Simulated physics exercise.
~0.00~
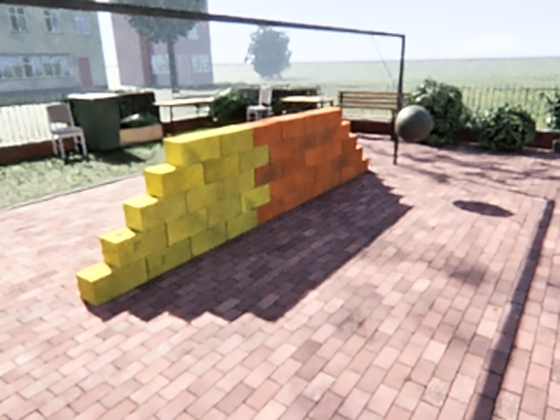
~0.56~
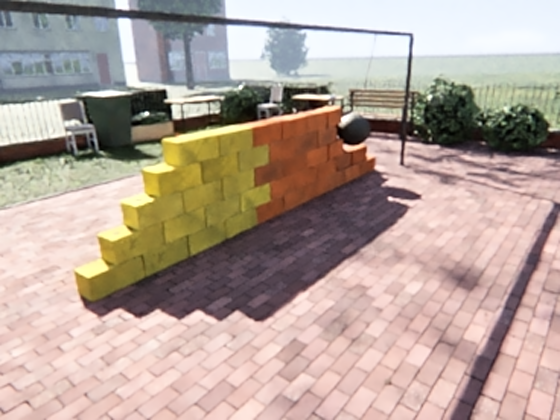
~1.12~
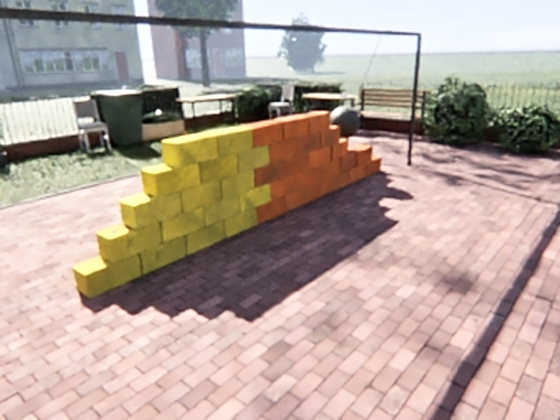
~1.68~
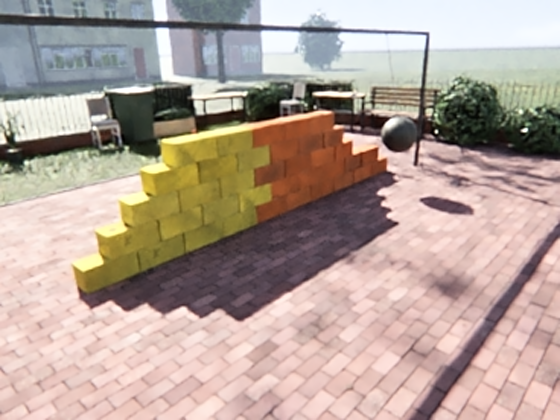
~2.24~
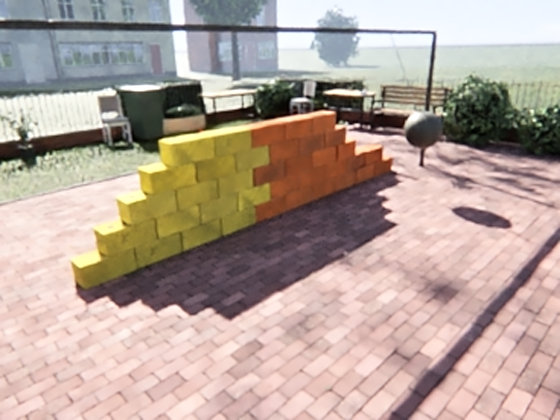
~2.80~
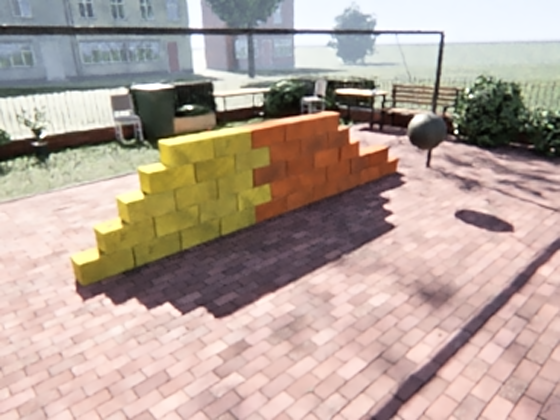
On a sunlit, brick-paved yard with a fence, bins, chairs and benches behind it, the view looks slightly down at a free-standing wall and drifts a little sideways. The wall of stacked blocks, stepped at both ends, is yellow on the left and orange on the right, with a dark ball hanging from a frame at the right. The ball swings left into the upper orange end and knocks a few blocks out of place there. It then swings back to the right, clear of the wall. At the end, the orange steps are lower, while the yellow side stands unchanged.
